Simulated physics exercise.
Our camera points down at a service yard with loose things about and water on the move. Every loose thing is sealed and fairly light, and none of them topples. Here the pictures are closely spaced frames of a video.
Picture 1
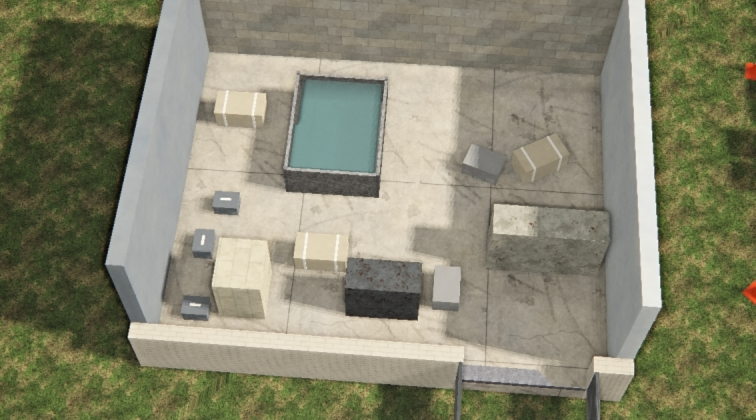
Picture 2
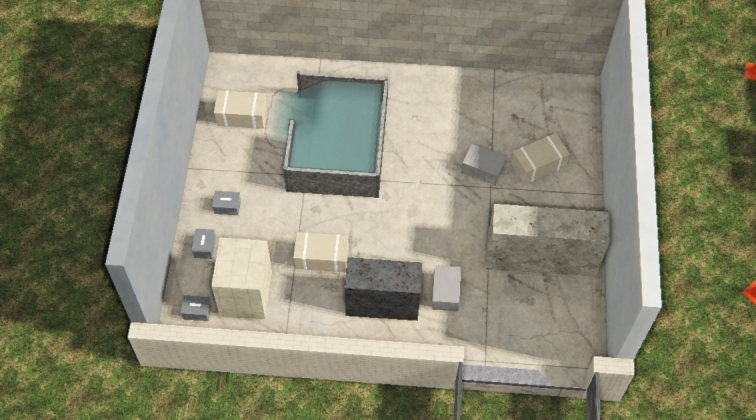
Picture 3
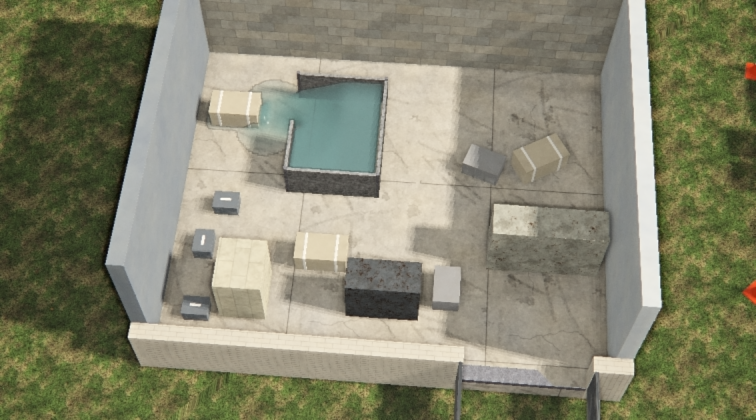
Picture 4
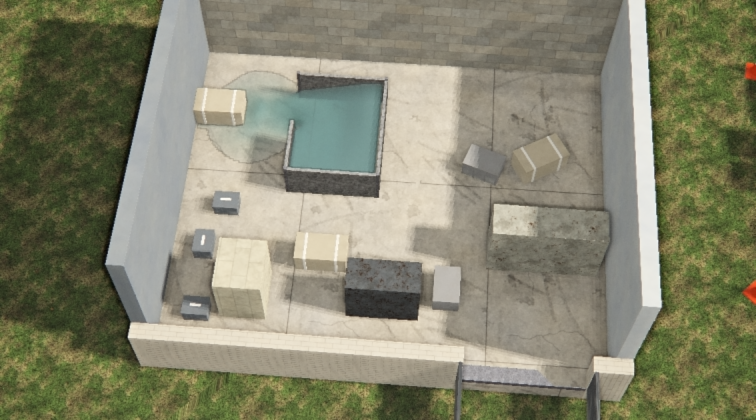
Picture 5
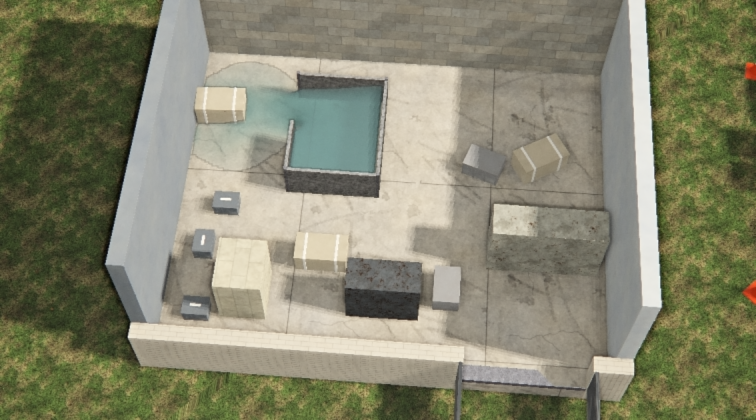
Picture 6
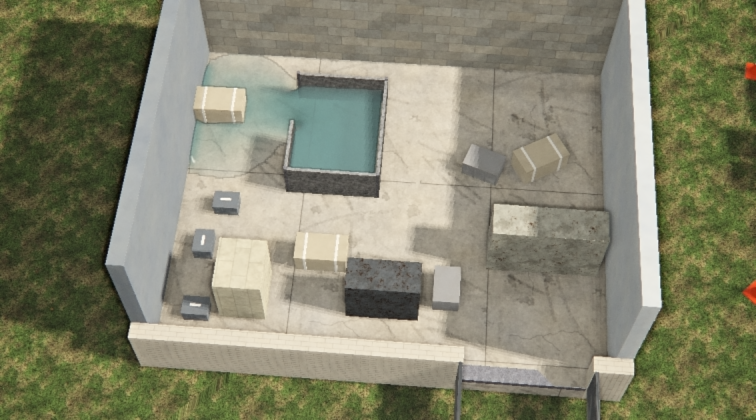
A raised pool of teal water with dark stone edges stands toward the back of a walled, paved yard, seen from high above with grass outside. Tan strapped boxes, small grey boxes, a cream block, a black block and a long mottled grey block sit around it. The pool's left side opens and water spreads leftward across the paving, pushing the nearby tan box slightly left, while everything else and the camera stay still.
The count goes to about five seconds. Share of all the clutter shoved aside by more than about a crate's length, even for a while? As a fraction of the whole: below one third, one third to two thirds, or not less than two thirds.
The portion moved well away stays in the middle third.
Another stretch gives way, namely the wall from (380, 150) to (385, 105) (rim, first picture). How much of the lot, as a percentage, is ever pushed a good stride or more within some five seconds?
That works out to some 20 %.
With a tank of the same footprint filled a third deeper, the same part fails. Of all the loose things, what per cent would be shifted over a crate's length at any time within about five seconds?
Share displaced: Approx. 60 percent.
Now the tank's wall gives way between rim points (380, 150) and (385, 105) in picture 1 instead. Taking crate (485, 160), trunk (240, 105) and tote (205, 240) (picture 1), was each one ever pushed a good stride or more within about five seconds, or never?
The first: Went past that; the second: Fell short; the third: Fell short.
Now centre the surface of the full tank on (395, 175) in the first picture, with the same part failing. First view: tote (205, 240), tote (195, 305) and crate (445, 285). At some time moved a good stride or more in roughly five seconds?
Object by object, in turn: Travelled a good distance, travelled a good distance, lingered near its place.
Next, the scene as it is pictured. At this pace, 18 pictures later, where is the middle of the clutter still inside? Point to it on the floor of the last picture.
Mean position: Approx. (341, 252) px.
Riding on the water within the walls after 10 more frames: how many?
So that is 1.
A moment on, 0 of 8 are well off their spots; 1 afloat.
Next, 0 of 8 are well off their spots; 1 afloat.
Later, 3 of 8 are well off their spots; 3 afloat.
In the end, 4 of 8 are well off their spots, and 4 have been at some point; 2 afloat.
